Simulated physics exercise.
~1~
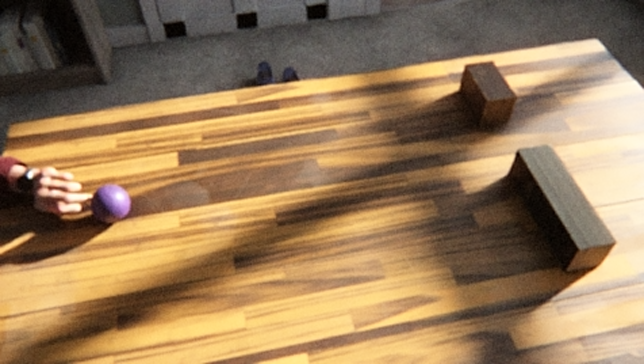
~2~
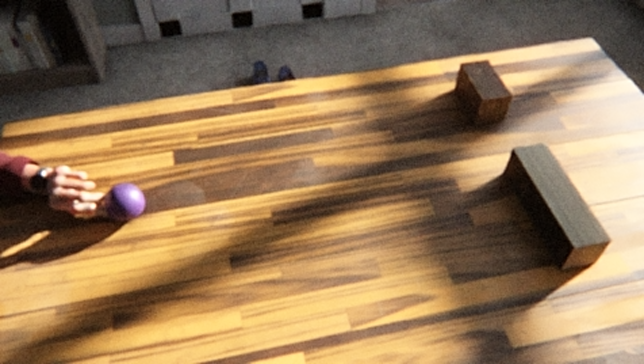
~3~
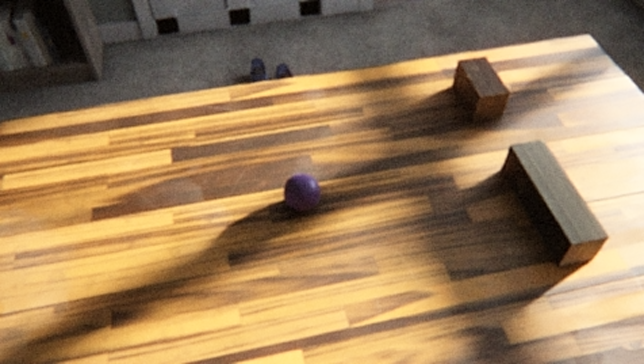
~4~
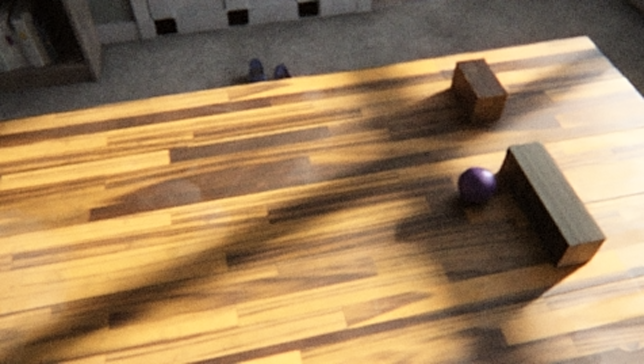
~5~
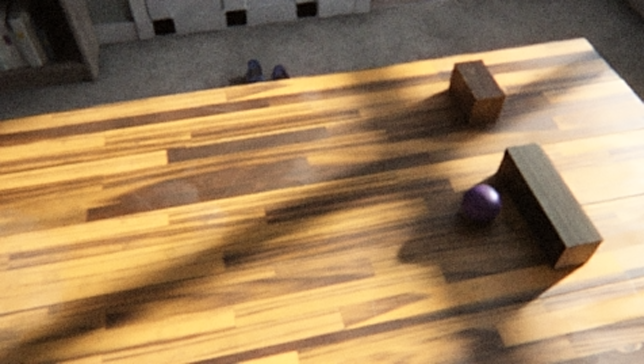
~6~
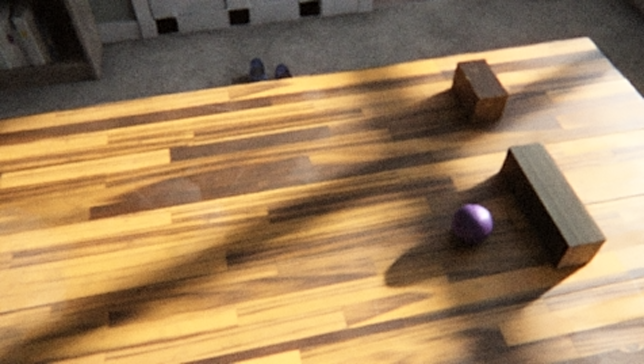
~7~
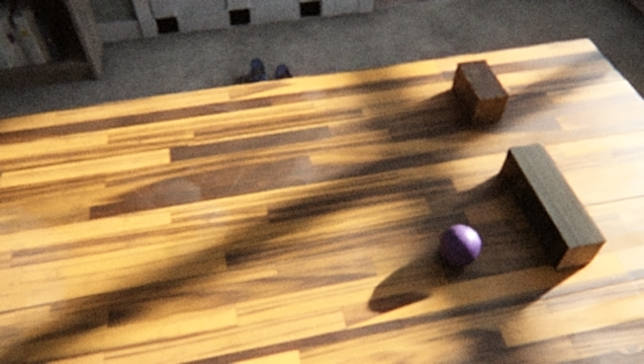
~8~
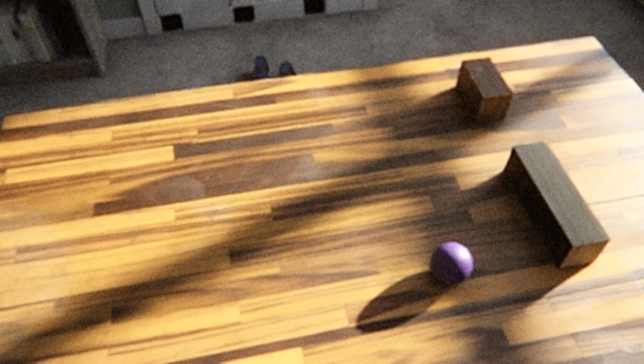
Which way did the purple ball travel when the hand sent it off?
The purple ball rolled to the right across the table, towards the two blocks.
On a striped wooden table, a hand sent a purple ball rolling quickly right towards a gap between a brown block and a longer dark one, but it hit the dark block and bounced off, drifting back left and towards the viewer.
